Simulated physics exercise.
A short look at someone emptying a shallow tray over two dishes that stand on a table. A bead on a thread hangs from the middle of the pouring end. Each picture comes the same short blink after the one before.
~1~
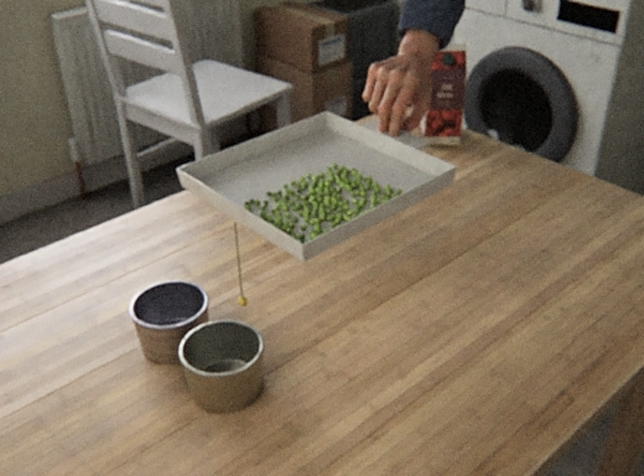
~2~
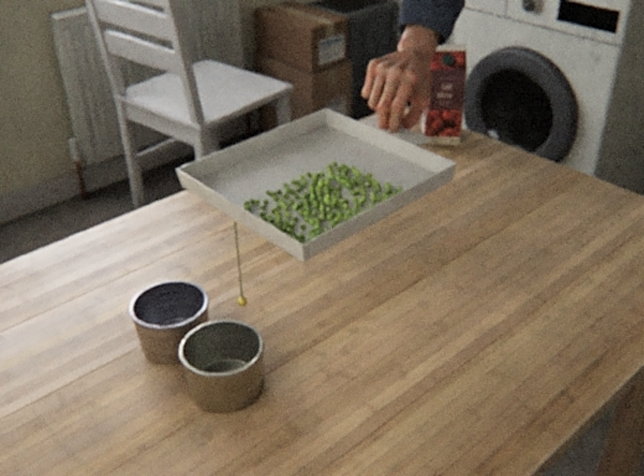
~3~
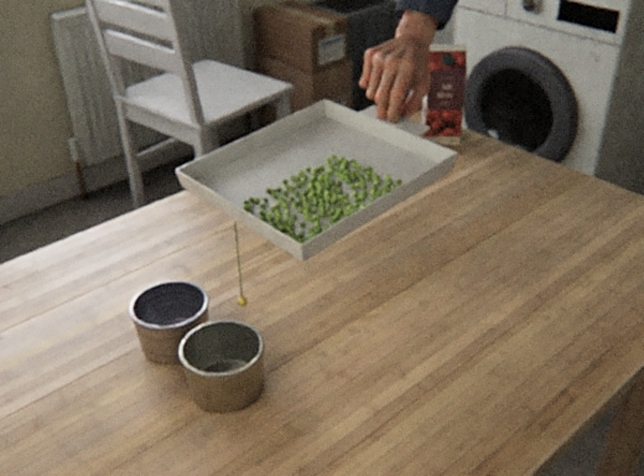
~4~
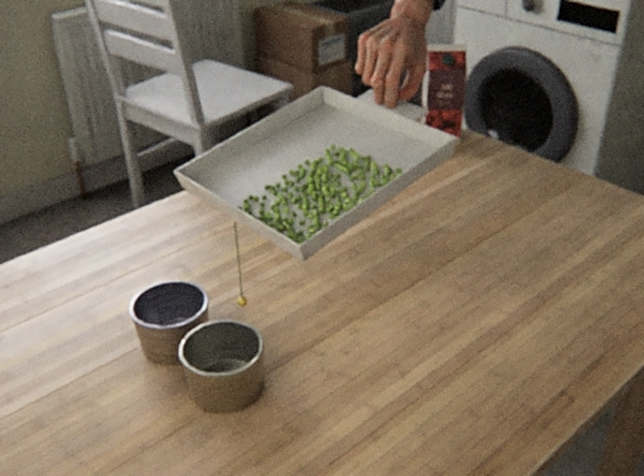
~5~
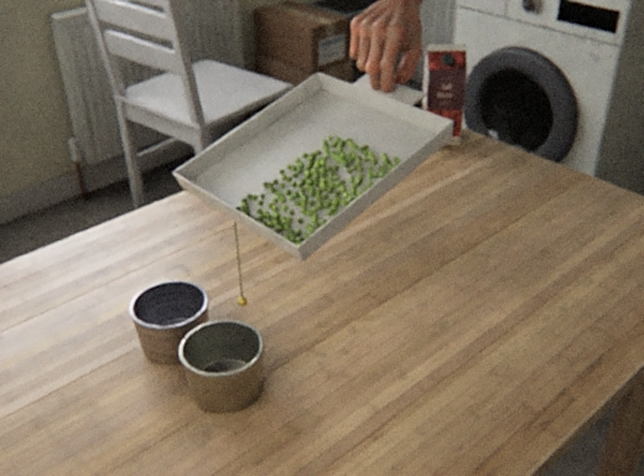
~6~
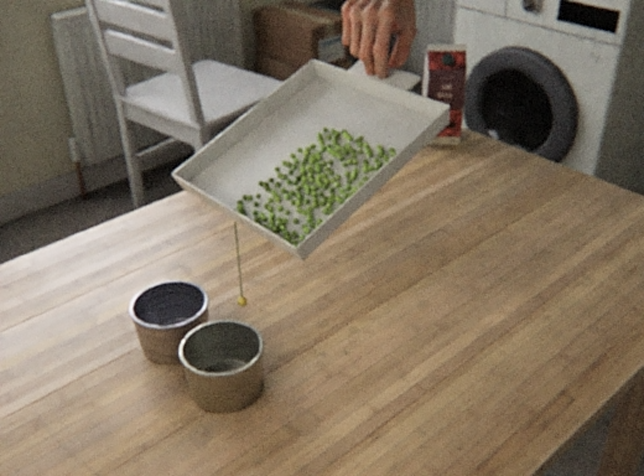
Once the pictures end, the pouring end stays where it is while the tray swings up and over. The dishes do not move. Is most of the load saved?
Caught overall: The larger part.
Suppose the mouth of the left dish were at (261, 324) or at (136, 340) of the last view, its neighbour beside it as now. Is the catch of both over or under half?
One: Less than half. Two: Less than half.
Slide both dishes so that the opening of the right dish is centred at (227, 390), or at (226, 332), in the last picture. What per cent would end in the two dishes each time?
First some 50, then 50 per cent.
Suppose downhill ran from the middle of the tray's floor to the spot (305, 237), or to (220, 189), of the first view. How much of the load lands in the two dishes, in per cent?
In turn 0 and 0 in a hundred.
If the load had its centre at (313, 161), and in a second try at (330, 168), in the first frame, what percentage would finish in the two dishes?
The first gives 80 %, the second 80 %.
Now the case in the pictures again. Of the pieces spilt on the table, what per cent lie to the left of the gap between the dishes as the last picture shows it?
It comes to 60 per cent or so.
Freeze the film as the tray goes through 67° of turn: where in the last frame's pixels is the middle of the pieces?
At about (259, 215).
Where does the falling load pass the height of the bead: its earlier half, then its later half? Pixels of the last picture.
Around (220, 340) and then (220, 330).
Shortly afterwards, tray tipped steeply; all but a few on the tray; only a few in the air.
Next, tray tipped past a quarter turn; the bulk on the tray; only a few in the right dish; only a few outside both; near a quarter in the air.
Some moments later, tray tipped past a quarter turn; near half in the right dish; near a quarter in the left dish; near a third outside both.
In the end, tray tipped past a quarter turn; near half in the right dish; near a quarter in the left dish; near a third outside both.
